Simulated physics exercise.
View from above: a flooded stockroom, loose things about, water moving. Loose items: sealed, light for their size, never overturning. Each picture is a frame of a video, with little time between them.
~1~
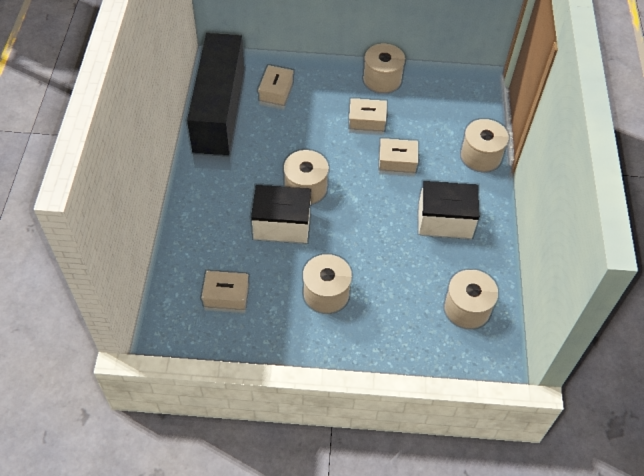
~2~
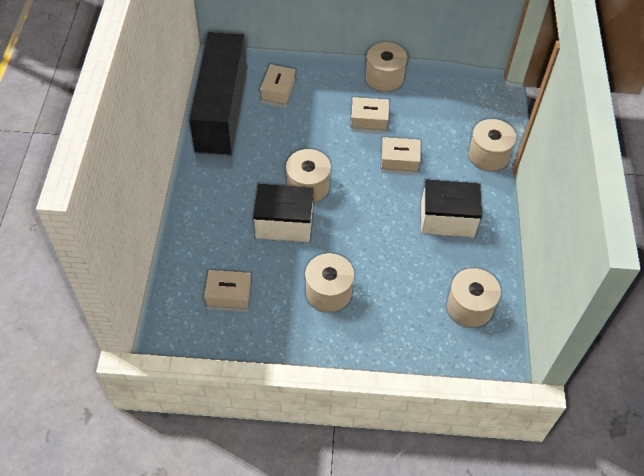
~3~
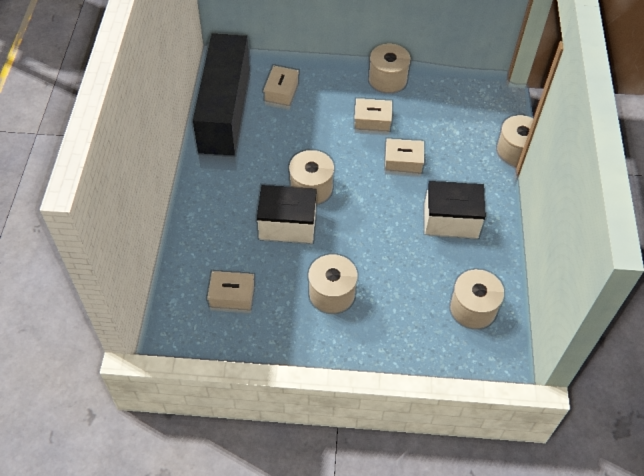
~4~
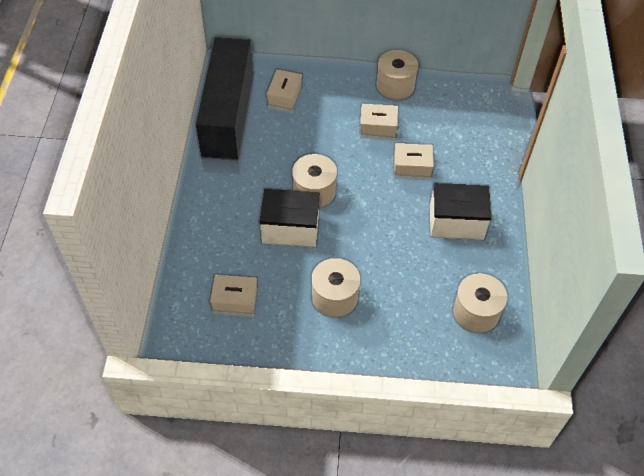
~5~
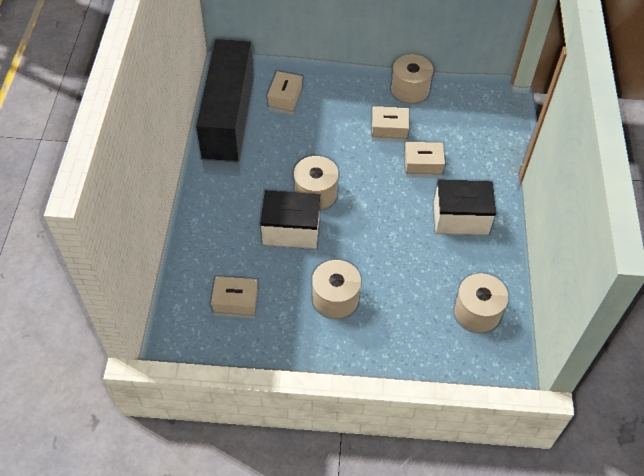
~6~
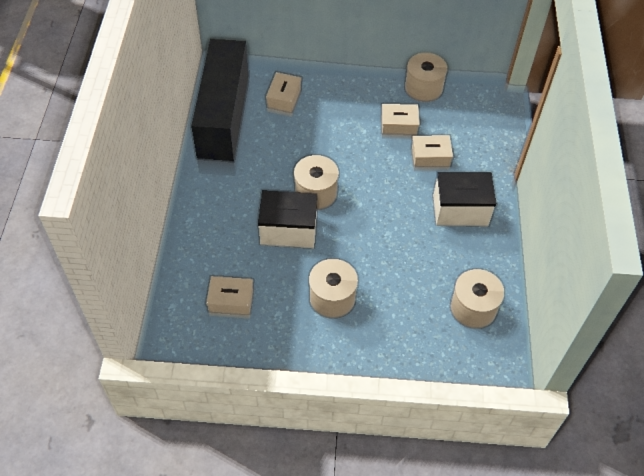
In the video, boxes and round tubs sit in a flooded room seen from above; a round tub at the right slips out of view behind the wall, then several items toward the back and right drift slightly rightward.
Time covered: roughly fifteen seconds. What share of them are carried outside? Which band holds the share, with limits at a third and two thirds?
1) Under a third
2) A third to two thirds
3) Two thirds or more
Option 3: Two thirds or more.
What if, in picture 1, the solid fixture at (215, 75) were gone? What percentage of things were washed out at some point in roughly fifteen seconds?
I'd put it near 70 per cent of the things.
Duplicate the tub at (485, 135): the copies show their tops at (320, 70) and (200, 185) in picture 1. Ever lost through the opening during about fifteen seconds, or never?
First: Exits; second: Kept.
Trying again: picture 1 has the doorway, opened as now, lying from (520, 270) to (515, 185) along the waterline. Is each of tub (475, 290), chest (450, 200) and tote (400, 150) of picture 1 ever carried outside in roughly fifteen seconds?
The three read escape, escape and escape, respectively.
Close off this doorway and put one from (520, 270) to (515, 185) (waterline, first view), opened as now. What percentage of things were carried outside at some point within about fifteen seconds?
About 60 %.
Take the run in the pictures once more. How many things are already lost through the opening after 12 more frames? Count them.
The count is 5.
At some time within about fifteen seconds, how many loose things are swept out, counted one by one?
By my count, 9.
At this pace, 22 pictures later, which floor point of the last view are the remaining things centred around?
Near (387, 185).
A moment on, 1 of 11 are out; 10 afloat.
Next, 5 of 11 are out; 6 afloat.
Later, 7 of 11 are out; 4 afloat.
In the end, 9 of 11 are out; 2 afloat.
